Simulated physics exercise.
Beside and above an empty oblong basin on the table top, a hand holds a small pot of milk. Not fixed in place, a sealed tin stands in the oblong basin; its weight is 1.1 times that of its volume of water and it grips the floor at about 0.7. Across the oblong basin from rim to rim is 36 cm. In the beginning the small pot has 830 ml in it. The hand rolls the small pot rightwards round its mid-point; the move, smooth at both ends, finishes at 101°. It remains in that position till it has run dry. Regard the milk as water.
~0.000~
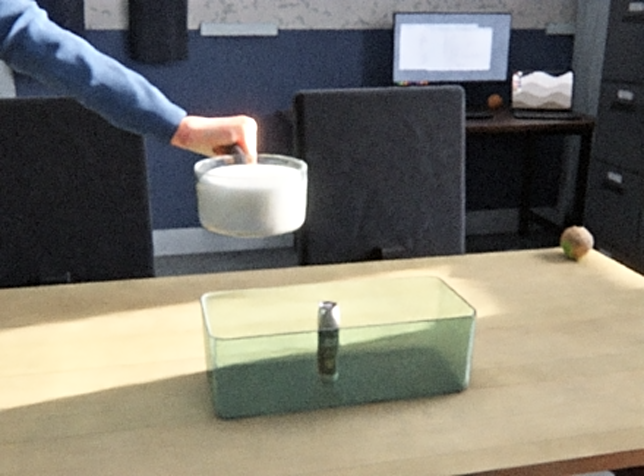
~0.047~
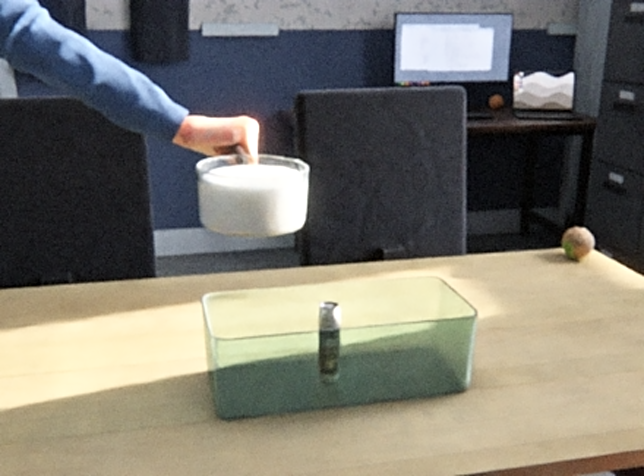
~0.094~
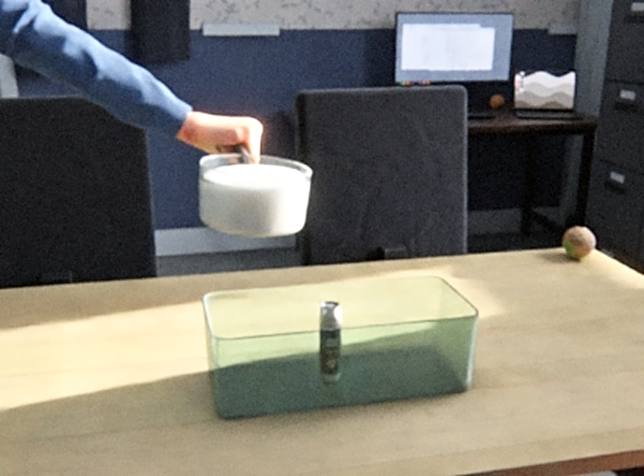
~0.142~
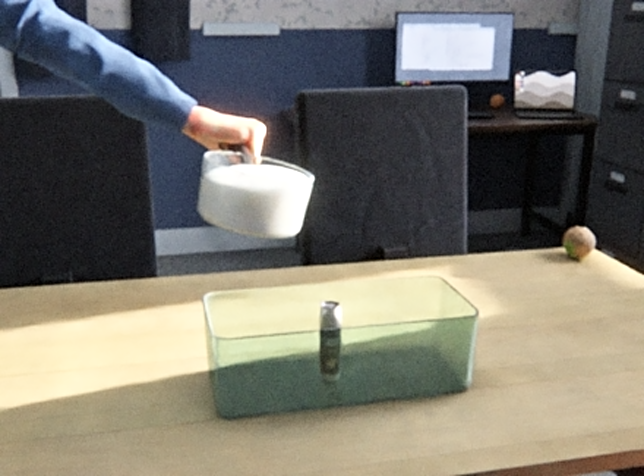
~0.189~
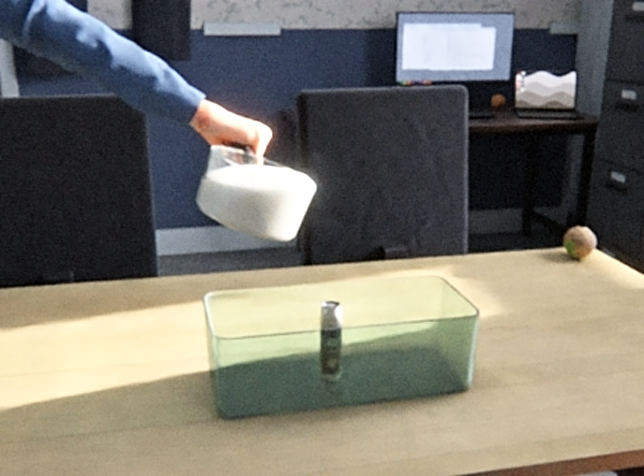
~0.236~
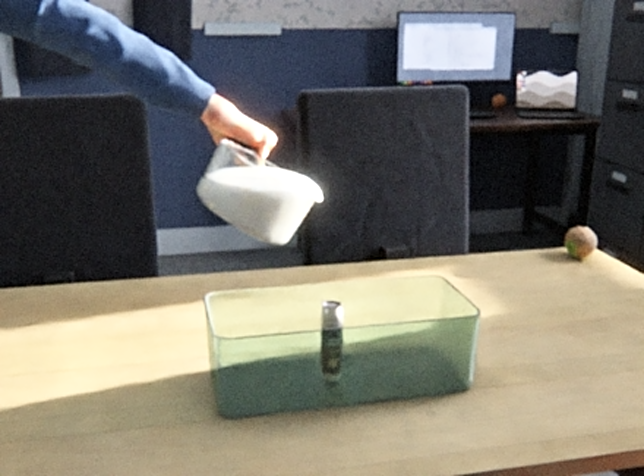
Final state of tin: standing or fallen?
Standing.
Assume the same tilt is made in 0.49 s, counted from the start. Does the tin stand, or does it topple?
In that case the tin stays vertical.
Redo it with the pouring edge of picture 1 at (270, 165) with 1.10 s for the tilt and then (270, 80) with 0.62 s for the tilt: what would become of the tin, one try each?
Try 1: Still standing; try 2: Tipped over.
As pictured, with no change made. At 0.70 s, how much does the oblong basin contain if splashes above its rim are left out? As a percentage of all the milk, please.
Looks like about 82 % of the whole amount.
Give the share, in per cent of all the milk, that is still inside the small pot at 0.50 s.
I'd estimate some 32 % remains.
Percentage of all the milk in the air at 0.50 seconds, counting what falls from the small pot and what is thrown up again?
Near 46 per cent at that moment.
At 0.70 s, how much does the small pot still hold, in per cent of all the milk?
Roughly 7 per cent.
By 0.50 s the tilt is 92° and 31 per cent is still to pour; the tin stands where it began.
By 0.70 s the tilt is 101° and 7 per cent is still to pour; the tin stands where it began.
By 0.90 s the tilt is 101° and 1 per cent is still to pour; the tin stands where it began.
By 1.12 s the tilt is 101° and 0 per cent is still to pour; the tin stands where it began.
At rest the tin stands where it began.
